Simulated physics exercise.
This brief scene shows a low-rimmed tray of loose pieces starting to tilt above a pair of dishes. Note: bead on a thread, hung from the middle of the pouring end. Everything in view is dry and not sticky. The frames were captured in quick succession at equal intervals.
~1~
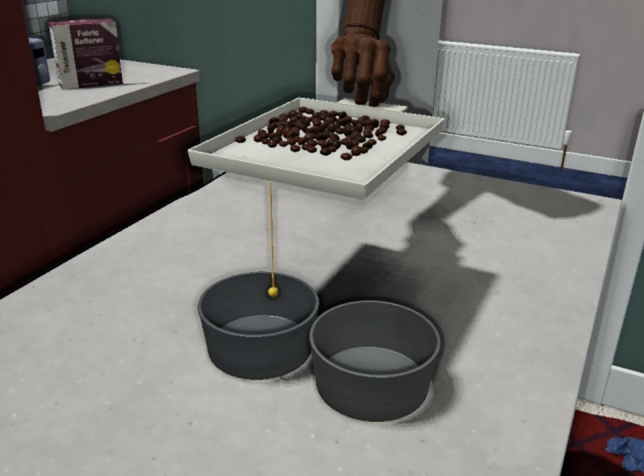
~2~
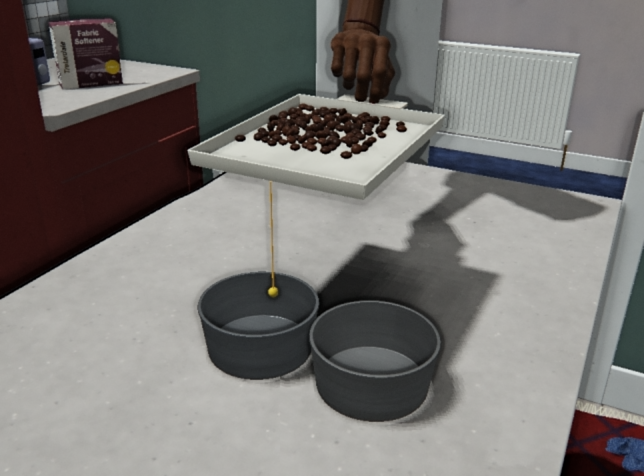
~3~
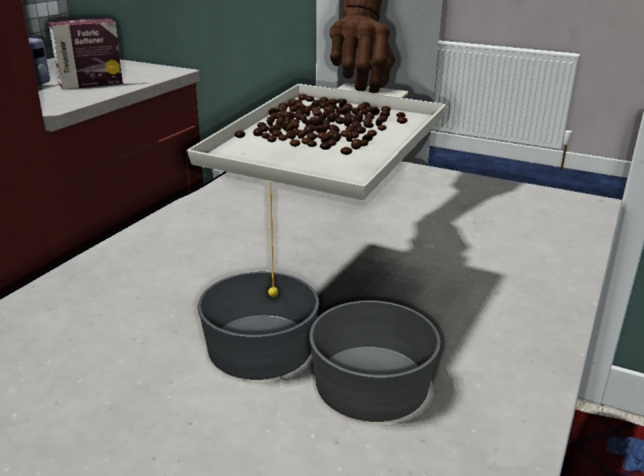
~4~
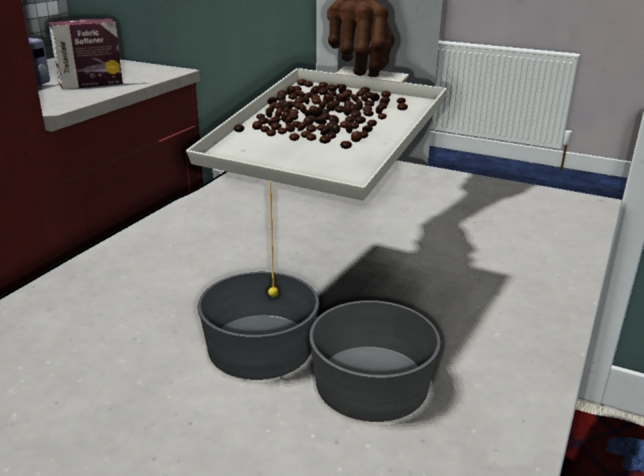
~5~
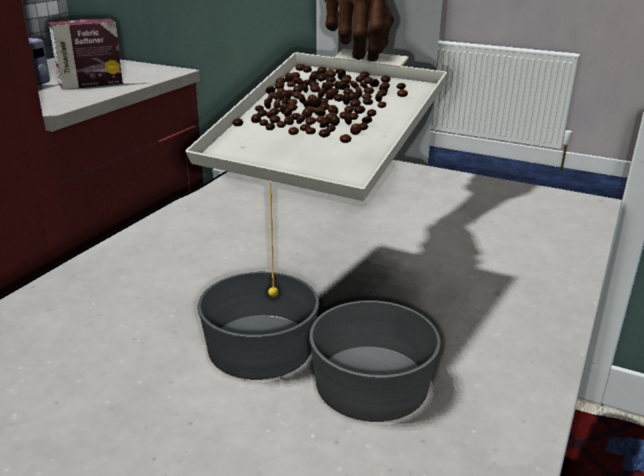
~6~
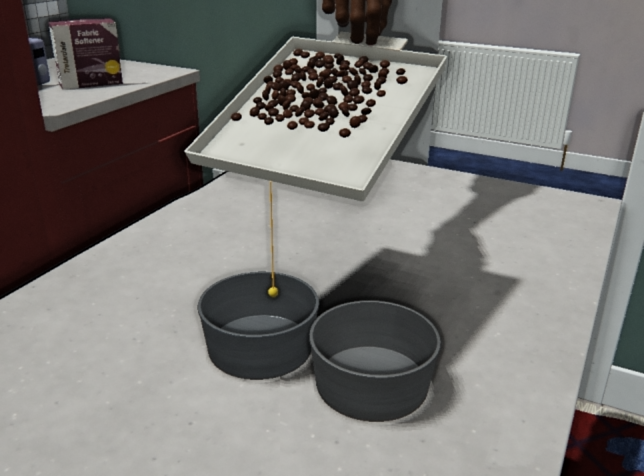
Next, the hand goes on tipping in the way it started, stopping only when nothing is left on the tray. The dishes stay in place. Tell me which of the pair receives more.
The left-hand one receives more.
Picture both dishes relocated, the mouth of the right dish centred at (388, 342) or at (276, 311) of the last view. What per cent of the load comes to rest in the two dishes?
You'd see around 50 per cent and then around 50 per cent.
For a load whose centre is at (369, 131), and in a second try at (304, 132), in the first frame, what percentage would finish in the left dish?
It would be roughly 20 per cent for the first and roughly 30 per cent for the second.
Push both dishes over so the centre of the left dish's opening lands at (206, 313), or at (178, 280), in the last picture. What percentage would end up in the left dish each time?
It comes to roughly 50 per cent in one try and roughly 0 per cent in the next.
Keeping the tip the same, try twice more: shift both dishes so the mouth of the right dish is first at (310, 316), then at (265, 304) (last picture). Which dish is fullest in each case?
Results - the dish on the right side first, the dish on the right side second.
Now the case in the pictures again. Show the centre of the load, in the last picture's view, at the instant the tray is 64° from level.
Around (266, 164).
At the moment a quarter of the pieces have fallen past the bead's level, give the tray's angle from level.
I'd put it at about 80 degrees.
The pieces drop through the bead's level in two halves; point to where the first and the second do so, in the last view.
For the early half I get (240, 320), and for the late half (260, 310).
Soon, tray tipped steeply; most on the tray; a small part in the air.
A while on, tray tipped past a quarter turn; about a third on the tray; a stray few in the right dish; a small part in the left dish; about a third outside both; a small part in the air.
Towards the end, tray tipped past a quarter turn; a small part in the right dish; about a third in the left dish; about half outside both.
Finally, tray tipped past a quarter turn; a small part in the right dish; about a third in the left dish; about half outside both.
